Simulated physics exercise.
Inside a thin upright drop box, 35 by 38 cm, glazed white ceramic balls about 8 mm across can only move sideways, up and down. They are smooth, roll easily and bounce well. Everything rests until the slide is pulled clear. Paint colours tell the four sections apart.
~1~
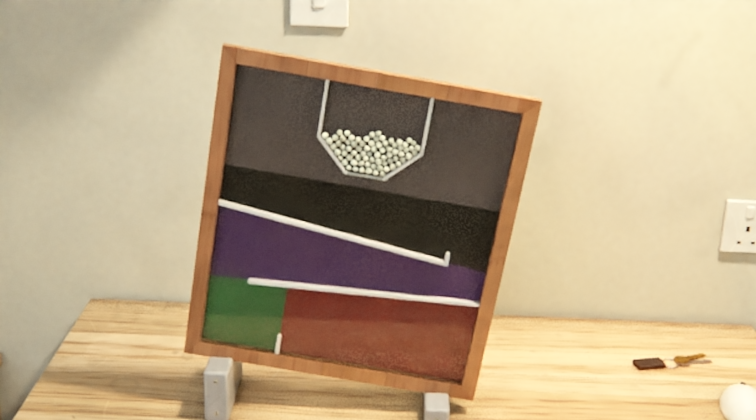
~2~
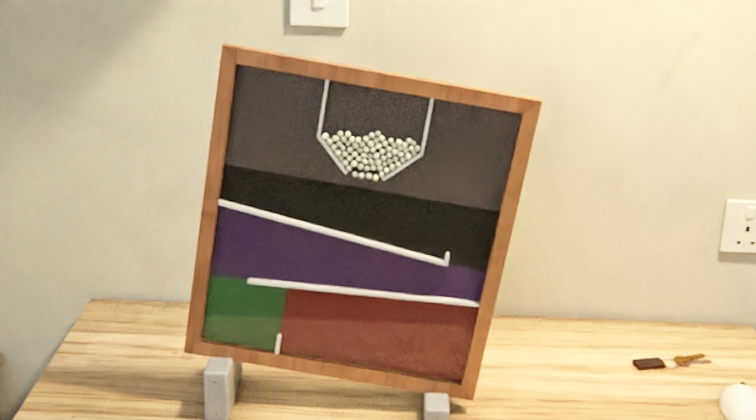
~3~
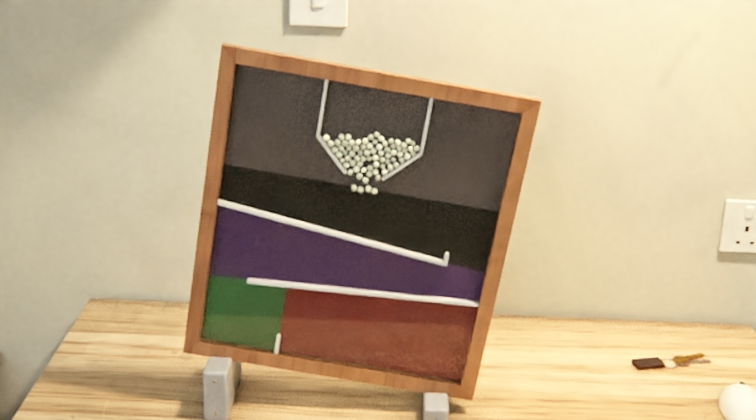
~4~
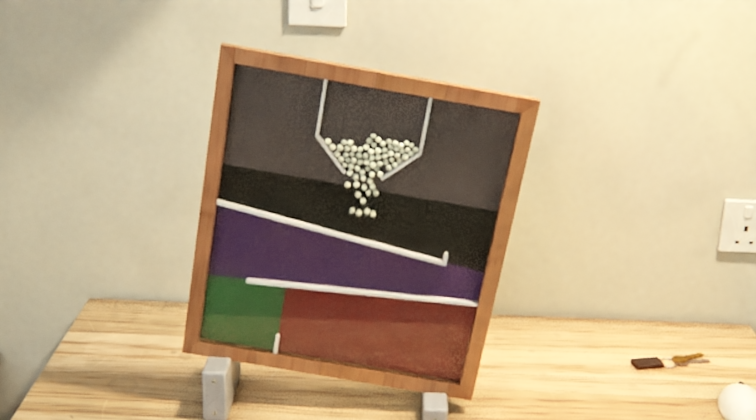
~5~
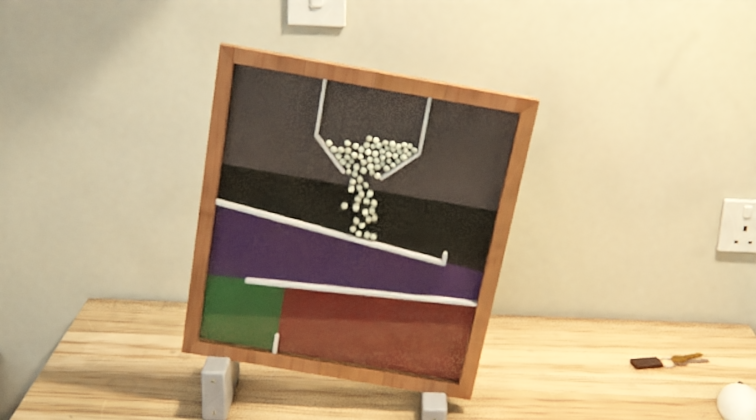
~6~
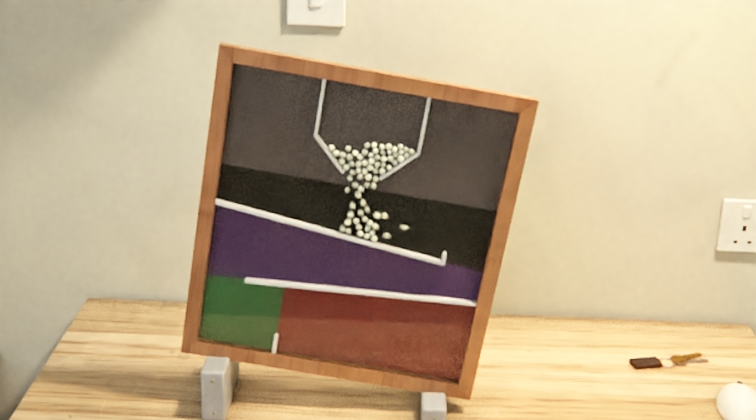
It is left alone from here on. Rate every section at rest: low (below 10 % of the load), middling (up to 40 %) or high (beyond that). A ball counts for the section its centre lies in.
Red low, purple middling, green low, black high.
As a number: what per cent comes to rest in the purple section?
Roughly 15 per cent.
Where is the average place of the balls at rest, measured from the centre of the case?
About 4 cm right and 2 cm below.
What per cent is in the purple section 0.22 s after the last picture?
About 0 per cent.
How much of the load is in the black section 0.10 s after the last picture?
About 65 per cent.
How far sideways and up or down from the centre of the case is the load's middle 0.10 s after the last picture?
About 3 cm right and 3 cm above.
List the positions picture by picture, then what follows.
In the first frame, tilted 8° clockwise; about 80 balls; balls' middle (374, 149); red (379, 330), purple (330, 260), green (245, 312), black (370, 216); slide (343, 171) to (386, 179).
In the second frame, balls' middle (373, 150); 3 out, lowest ball (375, 178).
In the third frame, balls' middle (369, 158); 7 out, lowest ball (375, 191).
In the fourth frame, balls' middle (373, 165); 16 out, lowest ball (373, 214).
In the fifth frame, balls' middle (372, 172); 23 out, lowest ball (373, 237).
In the sixth frame, balls' middle (369, 177); 32 out, lowest ball (374, 239); wall ends (445, 254), (247, 280), (276, 336), (325, 76) to (343, 171), (381, 178) to (430, 94).
Then, 0.10 s after the last picture, the balls' middle is 3 cm right of and 3 cm above the centre; black 65 %.
Then, 0.22 s after the last picture, the balls' middle is 4 cm right of and level with the centre; black 95 %.
Then, 0.45 s after the last picture, the balls' middle is 5 cm right of and 2 cm below the centre; purple 15 %, black 85 %.
At rest 2.6 s after the last picture, red 0 %, purple 15 %, green 0 %, black 85 %.
